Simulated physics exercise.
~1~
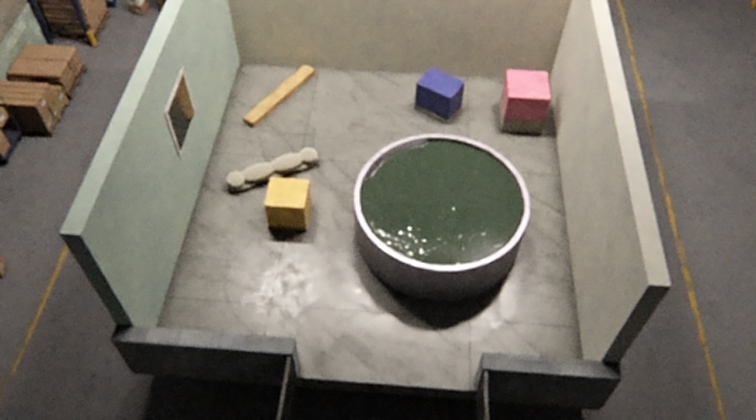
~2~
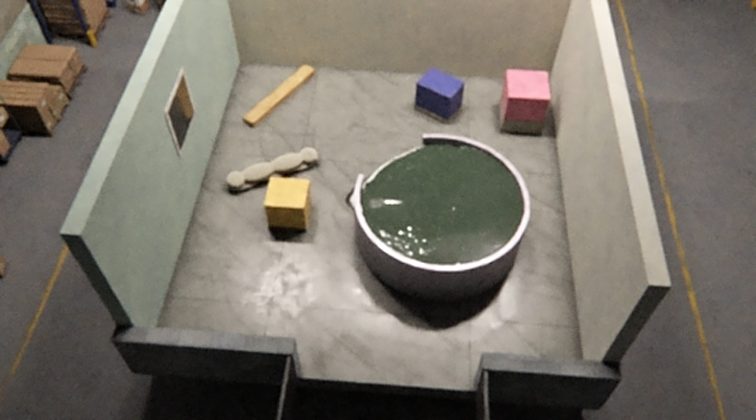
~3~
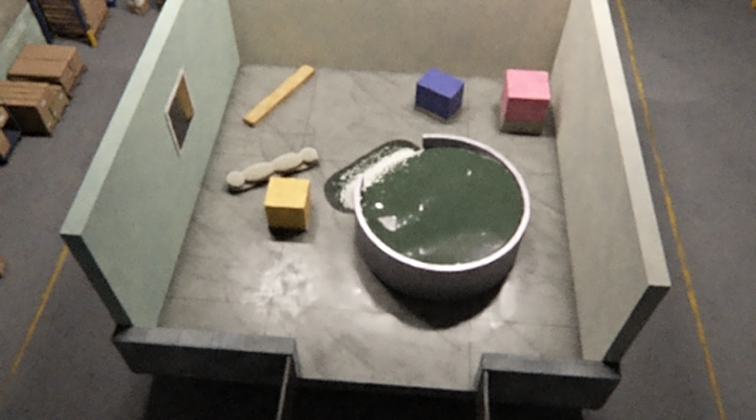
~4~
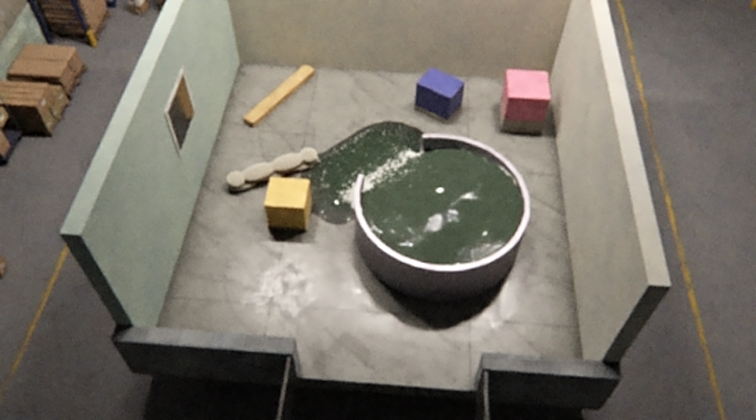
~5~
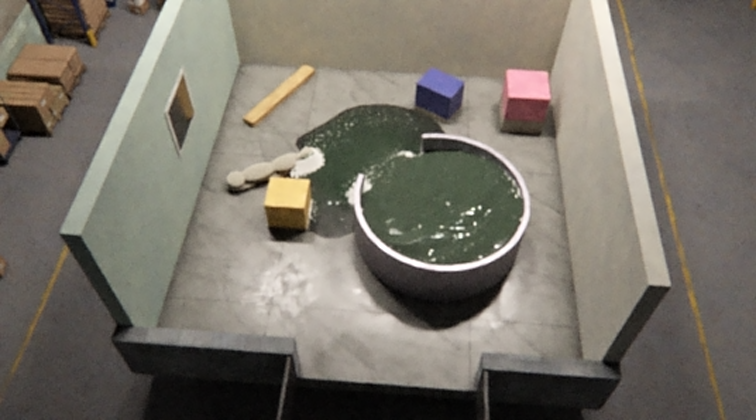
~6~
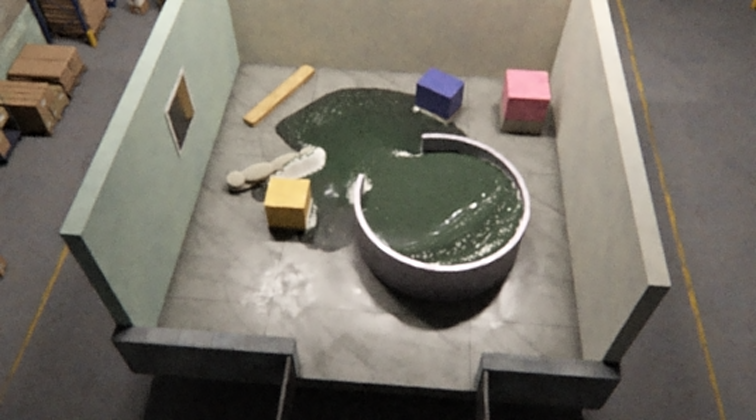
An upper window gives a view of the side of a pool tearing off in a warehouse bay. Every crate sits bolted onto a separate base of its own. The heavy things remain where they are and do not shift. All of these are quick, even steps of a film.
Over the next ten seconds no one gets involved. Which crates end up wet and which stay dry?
The yellow crate gets wet; the blue crate gets wet; the pink crate stays dry.
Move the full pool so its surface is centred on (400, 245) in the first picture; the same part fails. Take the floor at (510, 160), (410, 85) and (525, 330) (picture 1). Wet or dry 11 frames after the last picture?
As listed: Not flooded, covered, dry.
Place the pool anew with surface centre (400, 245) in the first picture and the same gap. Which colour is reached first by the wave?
Yellow crate.
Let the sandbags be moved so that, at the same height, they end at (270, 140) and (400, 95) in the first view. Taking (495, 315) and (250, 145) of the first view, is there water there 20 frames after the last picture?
Result, in order - still bone dry, then drenched.
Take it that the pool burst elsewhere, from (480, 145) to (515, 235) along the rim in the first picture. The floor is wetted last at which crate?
That would be the yellow-painted one, reached last.
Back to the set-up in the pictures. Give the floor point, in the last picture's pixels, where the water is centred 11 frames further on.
Near (370, 176).
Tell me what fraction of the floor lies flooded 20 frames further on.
Estimate: Near 60 %.
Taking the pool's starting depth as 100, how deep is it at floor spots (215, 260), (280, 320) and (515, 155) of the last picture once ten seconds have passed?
The depths come to near 8, 8 and 12 per cent respectively.
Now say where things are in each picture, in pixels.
Still water in the round tank at (441, 200), in the first frame.
The front is at a hidden place, out from the gap on the round tank's far side, in the second frame.
Water pours out on the round tank's far side and has run to a hidden place, in the third frame.
The front is at (398, 125), out from the gap on the round tank's far side, in the fourth frame.
The front is at (365, 108), out from the gap on the round tank's far side, in the fifth frame.
The front is at (346, 92), out from the gap on the round tank's far side, in the sixth frame.
A moment on, water covers 40 % of the floor; the yellow crate water round its plinth, the blue crate water round its plinth, the pink crate not reached.
Next, water covers 50 % of the floor; the yellow crate water round its plinth, the blue crate water round its plinth, the pink crate water round its plinth.
Then, water covers 60 % of the floor; the yellow crate water round its plinth, the blue crate water round its plinth, the pink crate water round its plinth.
Later, water covers 90 % of the floor; the yellow crate water round its plinth, the blue crate water round its plinth, the pink crate water round its plinth.
In the end, water covers 100 % of the floor; the yellow crate was topped, the blue crate was topped, the pink crate stayed above the water.
